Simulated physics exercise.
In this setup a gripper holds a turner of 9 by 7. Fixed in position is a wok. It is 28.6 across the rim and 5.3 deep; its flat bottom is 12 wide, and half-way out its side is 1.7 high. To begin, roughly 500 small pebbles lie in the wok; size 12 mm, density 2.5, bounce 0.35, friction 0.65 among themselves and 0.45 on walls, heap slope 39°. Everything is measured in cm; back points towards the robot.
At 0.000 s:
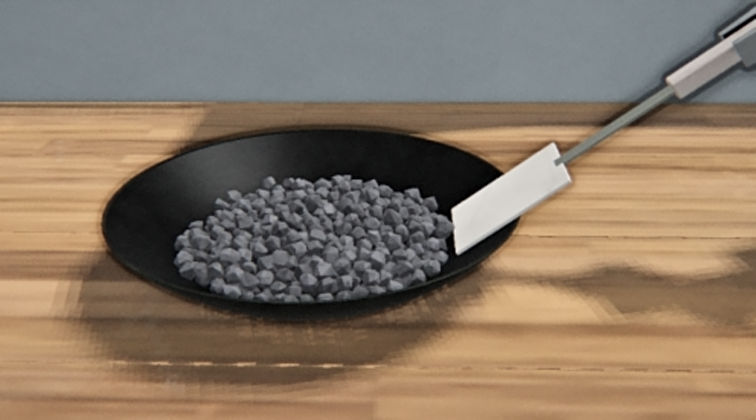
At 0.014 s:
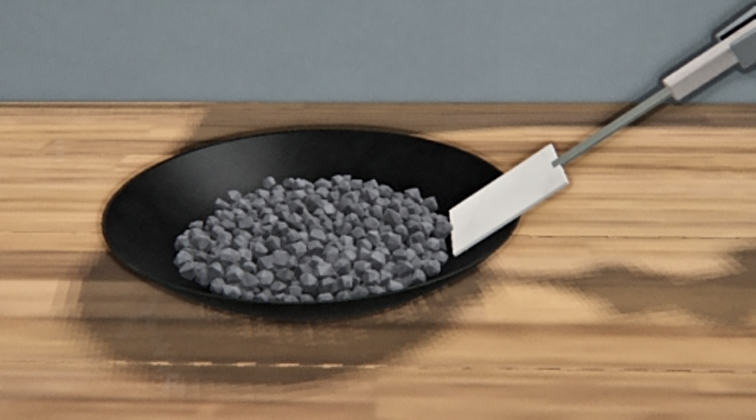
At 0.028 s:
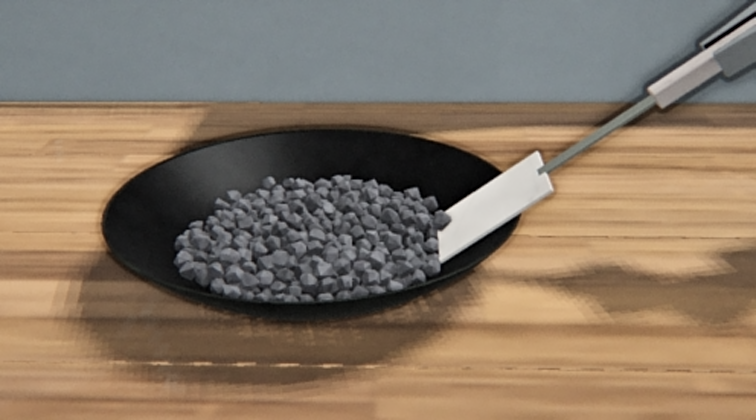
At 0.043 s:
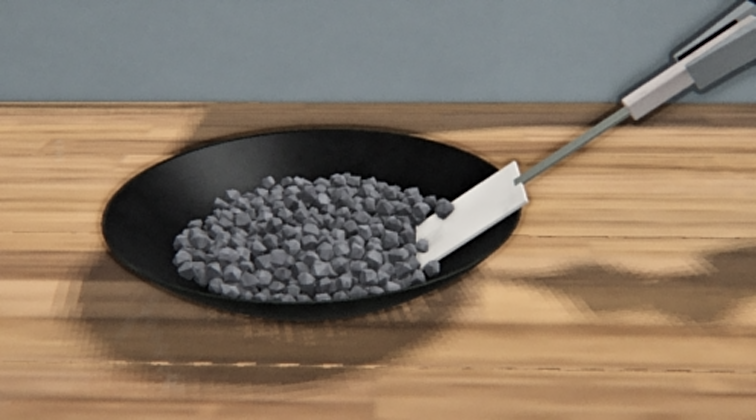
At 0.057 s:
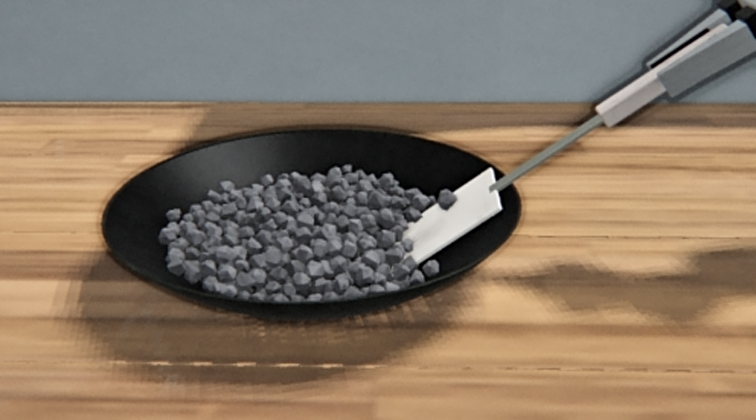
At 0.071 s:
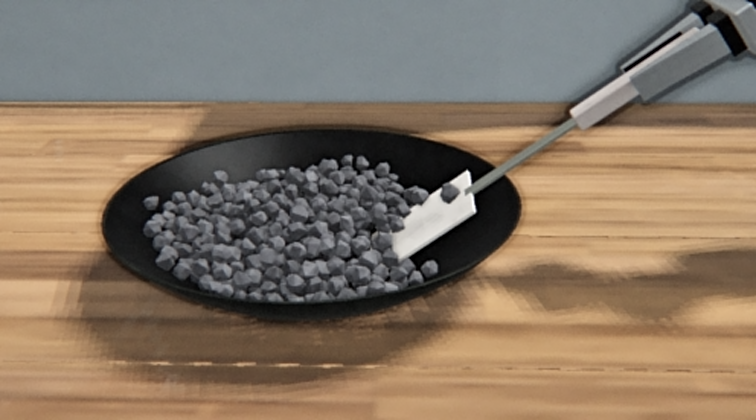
In a black wok, a gripper pushes a turner leftward into a heap of gray pebbles.
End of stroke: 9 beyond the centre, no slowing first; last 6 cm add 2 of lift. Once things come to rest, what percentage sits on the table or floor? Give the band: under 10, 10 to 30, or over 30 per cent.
Over 30 per cent.
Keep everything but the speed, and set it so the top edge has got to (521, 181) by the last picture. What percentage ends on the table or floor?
That share would be some 15 percent.
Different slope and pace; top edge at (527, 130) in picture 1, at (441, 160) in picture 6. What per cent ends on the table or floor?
About 45 per cent.
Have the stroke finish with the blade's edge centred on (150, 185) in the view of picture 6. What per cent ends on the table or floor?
Roughly 45 per cent.
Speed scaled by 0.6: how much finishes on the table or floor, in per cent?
20 %.
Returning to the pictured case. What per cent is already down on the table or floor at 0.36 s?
I'd put it at around 20 per cent.
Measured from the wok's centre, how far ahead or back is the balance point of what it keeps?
Ahead, by around 3.0 cm.
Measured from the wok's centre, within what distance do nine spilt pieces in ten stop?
Distance: Approx. 45 cm.
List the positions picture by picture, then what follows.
In the first picture, turner top edge at (562, 161), sloping 37°; upper third of the load around (323, 227), from x 185 to 445, top at y 180; 496 in the wok.
In the second picture, turner top edge at (559, 163), sloping 37°; upper third of the load around (323, 227), from x 185 to 445, top at y 180.
In the third picture, turner top edge at (545, 170), sloping 37°; upper third of the load around (323, 224), from x 185 to 440, top at y 180.
In the fourth picture, turner top edge at (521, 181), sloping 37°; upper third of the load around (321, 221), from x 180 to 445, top at y 180.
In the fifth picture, turner top edge at (496, 188), sloping 37°; upper third of the load around (305, 216), from x 165 to 445, top at y 170.
In the sixth picture, turner top edge at (471, 191), sloping 37°; upper third of the load around (294, 209), from x 150 to 450, top at y 160; 496 in the wok.
By 0.11 s, sloping 37°, highest piece 8 above the table; 495 in the wok, 1 on the blade or in flight.
By 0.14 s, sloping 37°, highest piece 9 above the table; 492 in the wok, 4 on the blade or in flight.
By 0.36 s, sloping 37°, highest piece 15 above the table; 303 in the wok, 87 on the table or floor, 106 on the blade or in flight.
By 1.41 s, sloping 37°, highest piece 6 above the table; 303 in the wok, 193 on the table or floor.
Final count, 303 in the wok, 193 on the table or floor. That is 39 % on the table or floor.
